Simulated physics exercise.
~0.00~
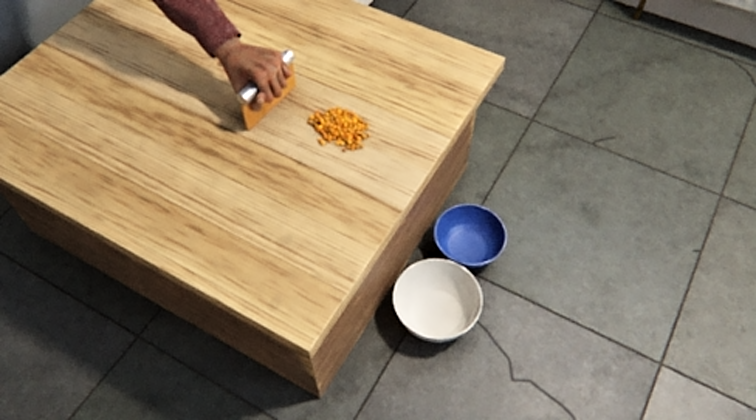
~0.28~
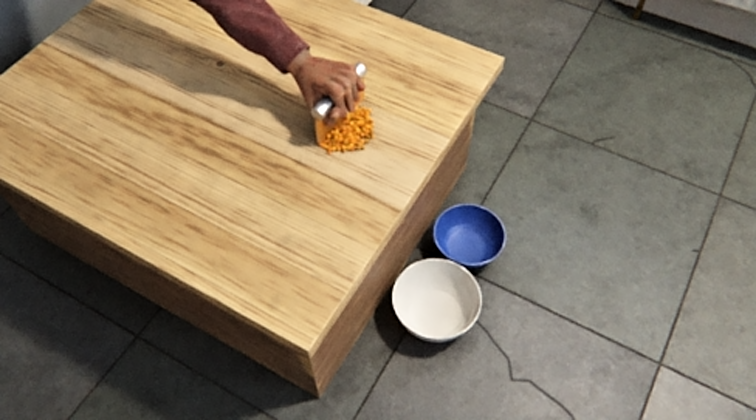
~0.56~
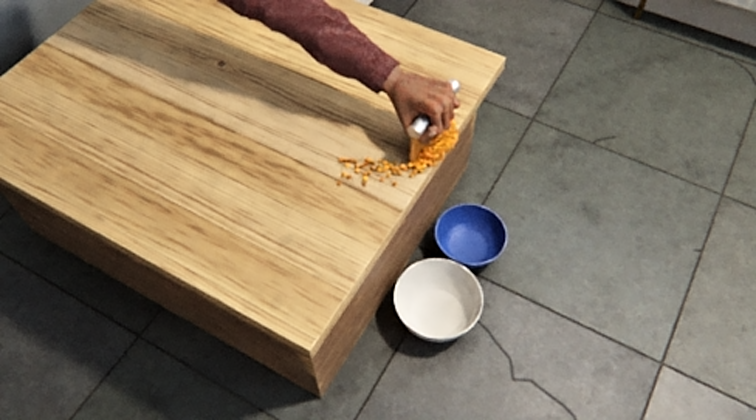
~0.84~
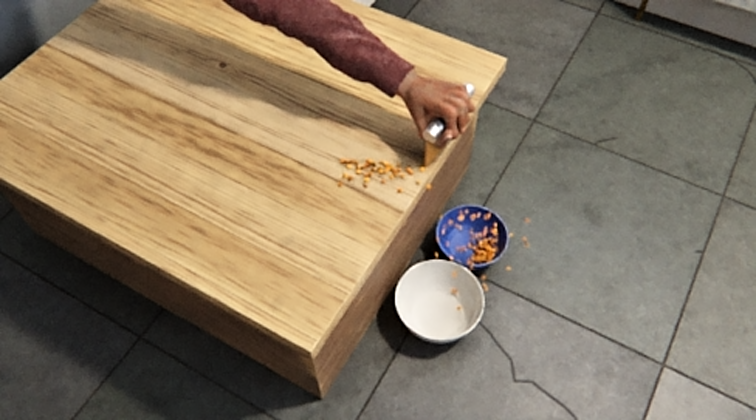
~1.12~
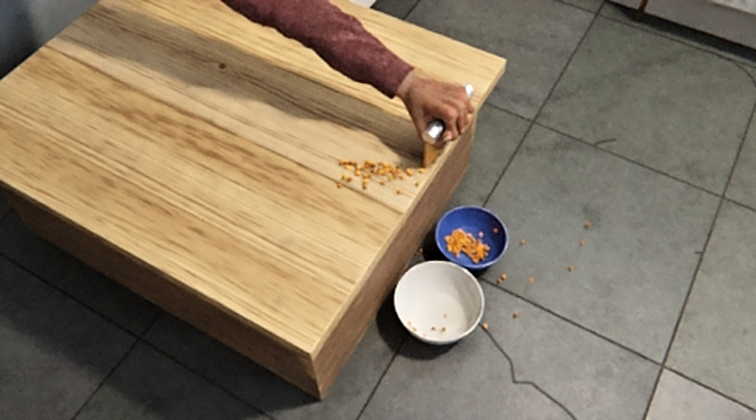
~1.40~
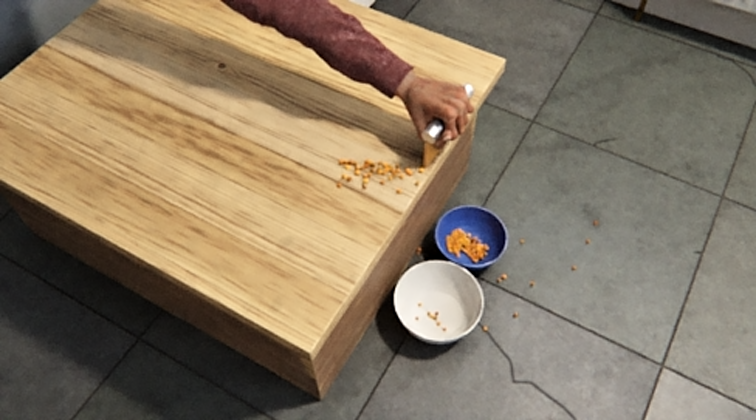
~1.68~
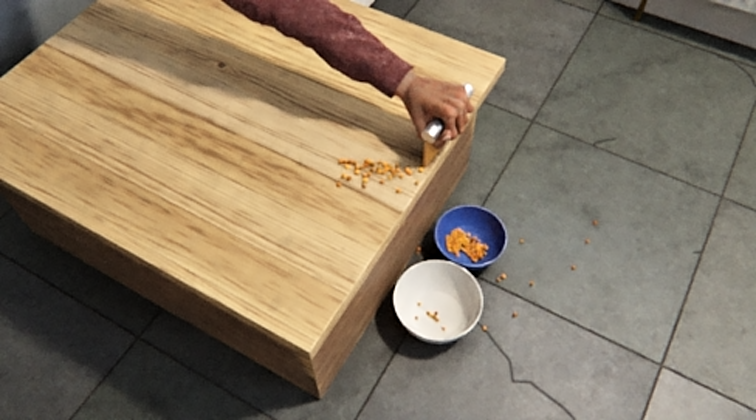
A hand in a maroon sleeve grips a scraper on a pale wooden block above a grey tiled floor, seen from above at an angle. A small heap of orange kernels lies to its right, while a blue bowl and a larger white bowl sit on the floor beside the block. The hand pushes the scraper right into the heap, driving it to the edge and leaving a trail behind. It stops there as kernels spill over. Most land in the blue bowl, a few in the white bowl, some scatter across the tiles, and the rest stay on top.
